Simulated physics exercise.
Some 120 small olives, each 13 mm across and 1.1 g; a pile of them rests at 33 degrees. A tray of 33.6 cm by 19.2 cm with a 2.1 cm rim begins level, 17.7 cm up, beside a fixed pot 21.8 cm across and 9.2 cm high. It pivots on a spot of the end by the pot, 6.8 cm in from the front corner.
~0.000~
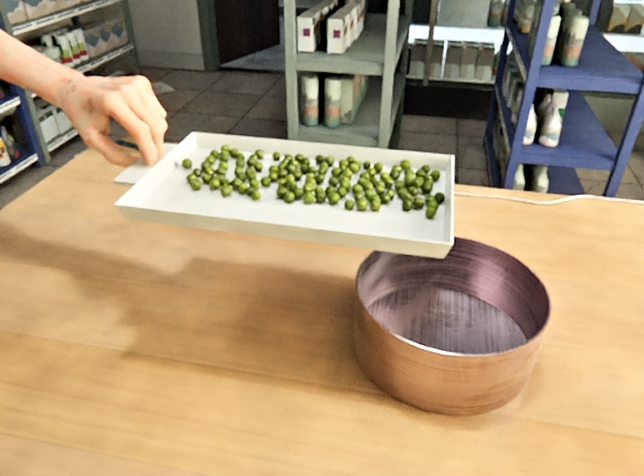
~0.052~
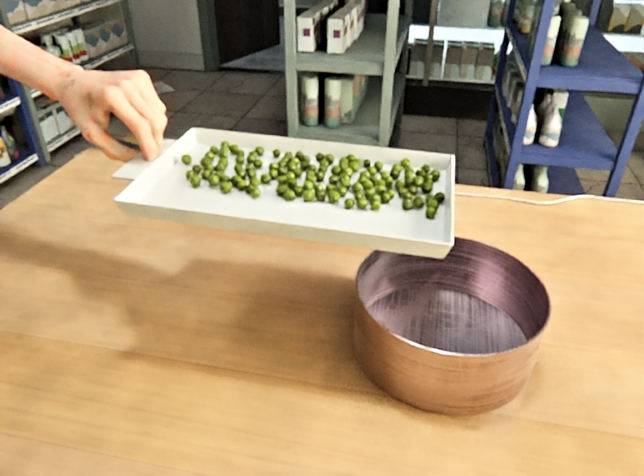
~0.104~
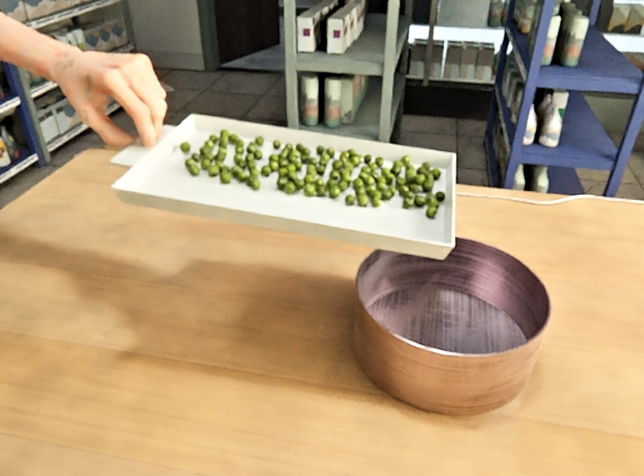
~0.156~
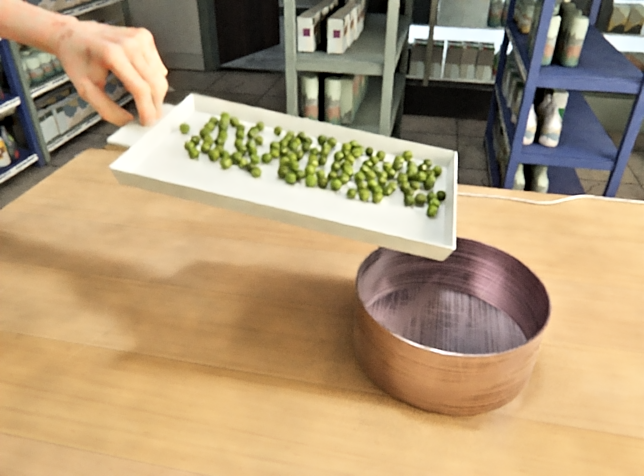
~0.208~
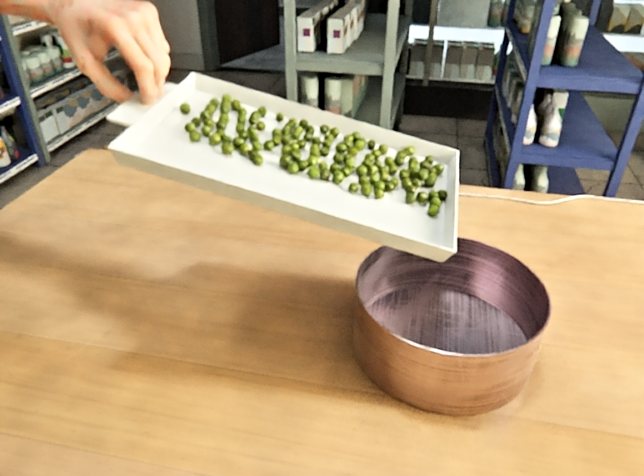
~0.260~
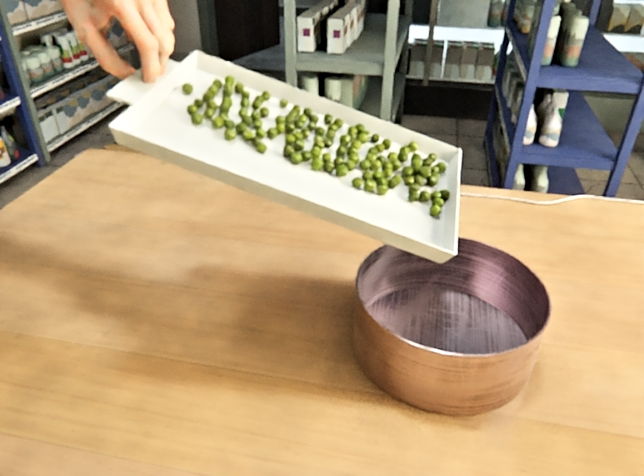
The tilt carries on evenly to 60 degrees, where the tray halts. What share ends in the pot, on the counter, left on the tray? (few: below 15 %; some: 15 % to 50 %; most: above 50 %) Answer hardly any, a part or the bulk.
In the pot: A part; on the counter: Hardly any; left on the tray: The bulk.
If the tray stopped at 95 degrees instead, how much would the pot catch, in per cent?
Then about 90 per cent.
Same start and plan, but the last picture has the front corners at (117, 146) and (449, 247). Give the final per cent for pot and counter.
Pot 15, counter 0.
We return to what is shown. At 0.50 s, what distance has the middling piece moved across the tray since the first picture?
Roughly 5 cm.
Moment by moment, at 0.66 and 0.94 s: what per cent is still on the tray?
In turn: 100, 70.
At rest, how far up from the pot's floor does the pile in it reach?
About 1.5 cm.
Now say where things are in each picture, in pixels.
In the first picture, tray tilt 0 degrees, front corners at (122, 202) and (446, 240); middle of the pieces at (320, 179); pot at (451, 286).
In the second picture, tray tilt 1 degrees, front corners at (121, 198) and (446, 240); middle of the pieces at (320, 176).
In the third picture, tray tilt 4 degrees, front corners at (119, 185) and (447, 242), lowest corner right front; middle of the pieces at (321, 170).
In the fourth picture, tray tilt 9 degrees, front corners at (118, 165) and (449, 244), lowest corner right front; middle of the pieces at (322, 161).
In the fifth picture, tray tilt 13 degrees, front corners at (117, 145) and (450, 246), lowest corner right front; middle of the pieces at (324, 152).
In the sixth picture, tray tilt 18 degrees, front corners at (118, 125) and (450, 248), lowest corner right front; middle of the pieces at (328, 143); pot at (451, 286). The tray's pace is about 90 degrees a second.
Then, at 0.50 s, tilt 39 degrees; the tray holds 100 %, the pot 0 %.
After 0.66 s, tilt 53 degrees; the tray holds 100 %, the pot 0 %.
After 0.94 s, tilt 60 degrees; the tray holds 70 %, the pot 15 %.
At rest (1.8 s), pot 25 %, counter 10 %, tray 70 %.
